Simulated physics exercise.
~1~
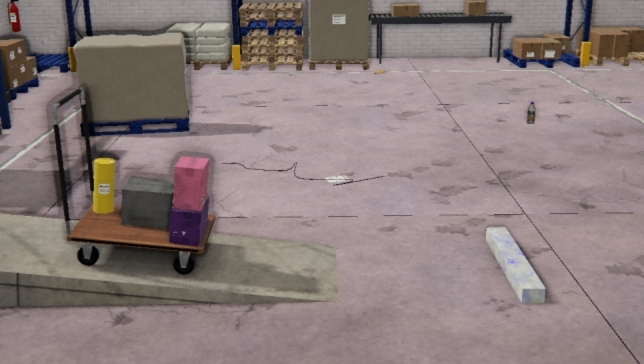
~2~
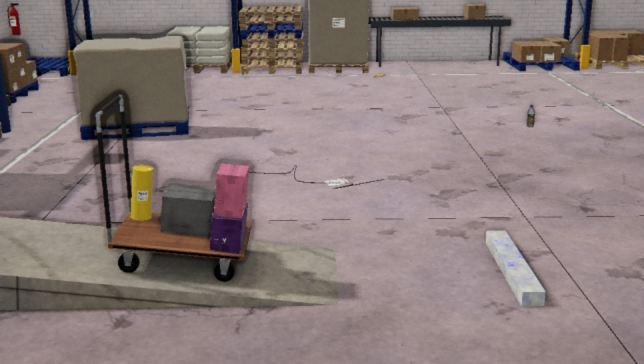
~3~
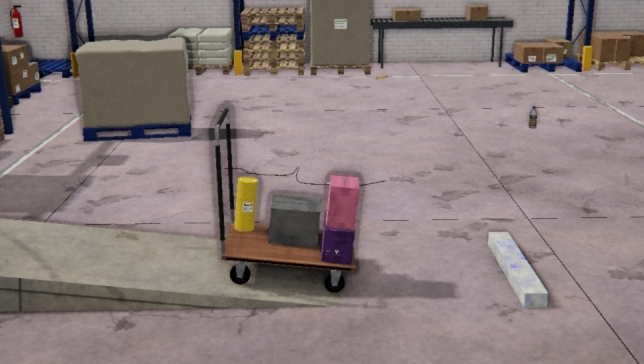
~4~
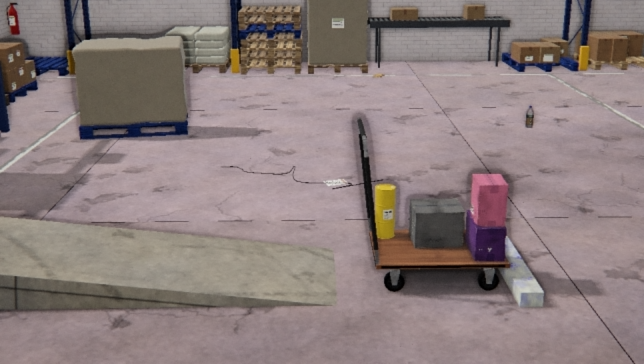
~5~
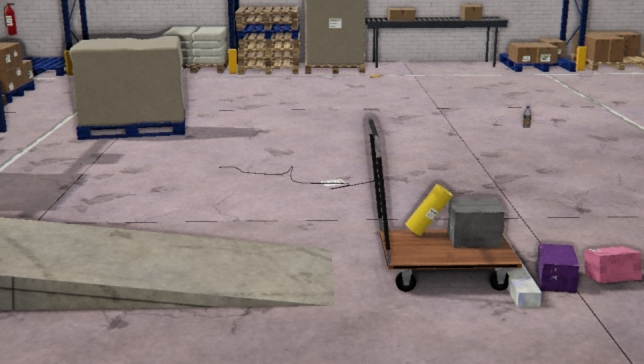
In a warehouse, a flat trolley carrying four items rolled right off a ramp and across the floor until it stopped at a pale kerb, where the pink and purple boxes tumbled off the front while the yellow canister tipped toward the grey box still aboard.
